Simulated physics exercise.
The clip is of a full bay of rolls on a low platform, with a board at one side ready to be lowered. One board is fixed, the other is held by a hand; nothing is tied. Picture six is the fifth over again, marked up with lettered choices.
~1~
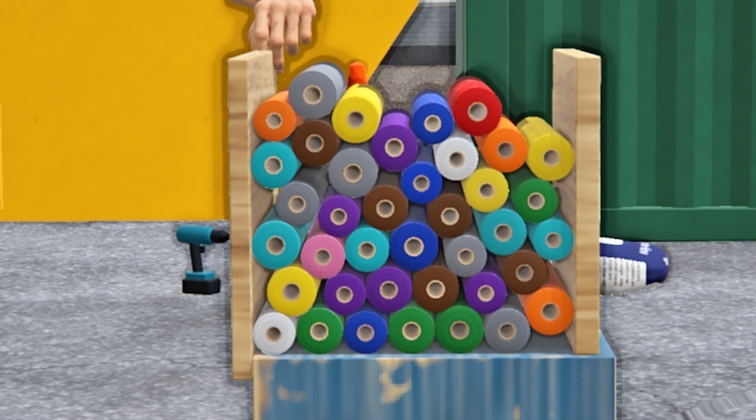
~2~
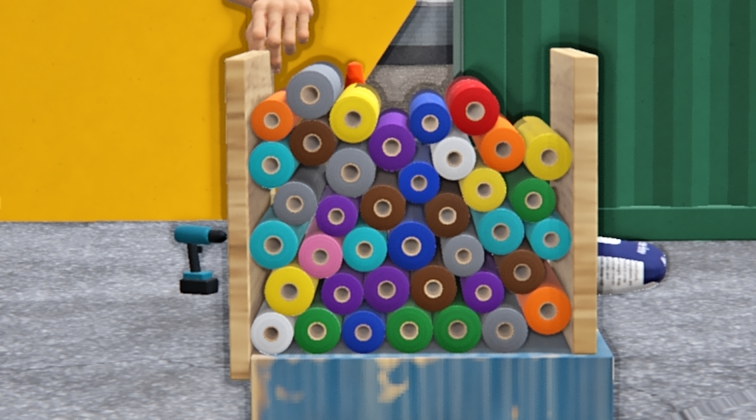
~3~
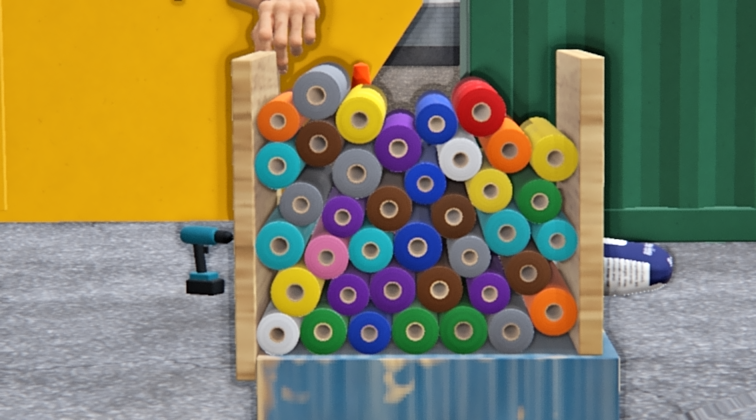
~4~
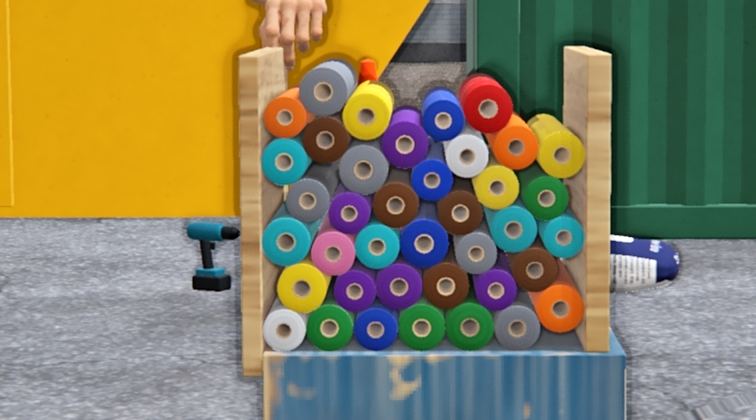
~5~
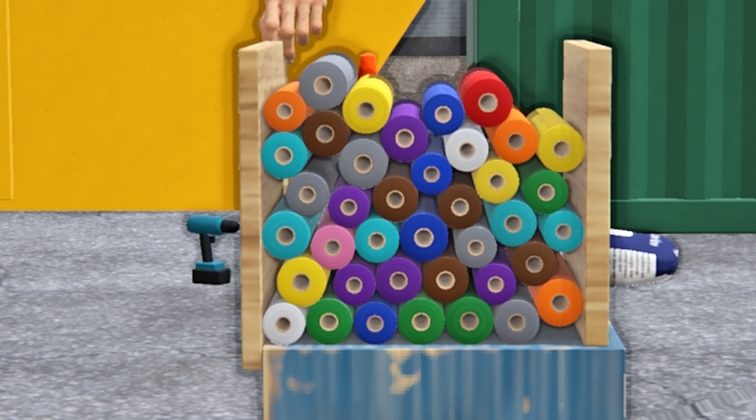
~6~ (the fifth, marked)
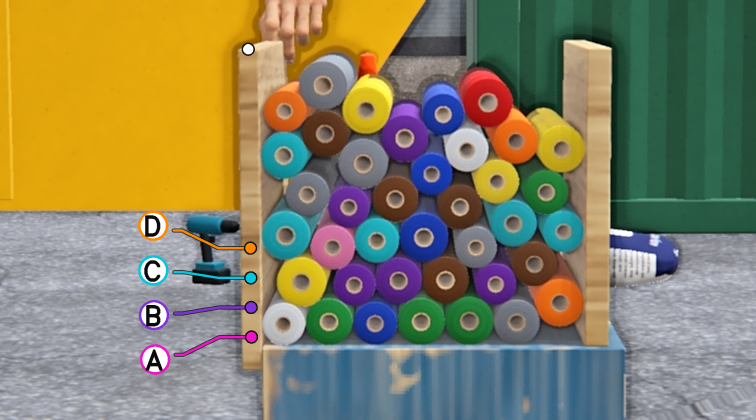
In this clip, colourful rolls sit stacked between two upright wooden boards on a blue platform, with a hand at the top of the left board; the view shifts slightly while the rolls, boards and hand show no clear movement.
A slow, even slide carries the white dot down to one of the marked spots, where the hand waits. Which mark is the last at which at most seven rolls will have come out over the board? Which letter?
The lowest mark that will do is D.
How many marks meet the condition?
One of them.
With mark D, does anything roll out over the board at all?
Yes, at D.
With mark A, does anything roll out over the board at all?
Yes.
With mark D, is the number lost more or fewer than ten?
At D, fewer than ten.
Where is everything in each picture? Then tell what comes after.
The first frame shows a brown roll (385, 209); a turquoise roll (273, 165); a purple roll (394, 147).
The second frame shows a purple roll (392, 147); an orange roll (503, 149).
The third frame shows side board (260, 201); a white roll (278, 334).
The fourth frame shows a grey roll (517, 328); a pink roll (333, 254).
The fifth frame shows a blue roll (424, 238); a brown roll (395, 199); a turquoise roll (284, 155).
On the copy, A at (252, 337); B at (251, 307); C at (251, 278); D at (251, 248); the white dot at (248, 50).
On D. First, top of the board (260, 135).
Then, top of the board (261, 229).
Finally, top of the board (262, 247), three out over the board.
By contrast, A more than seven out over the board; B more than seven out over the board; C more than seven out over the board.
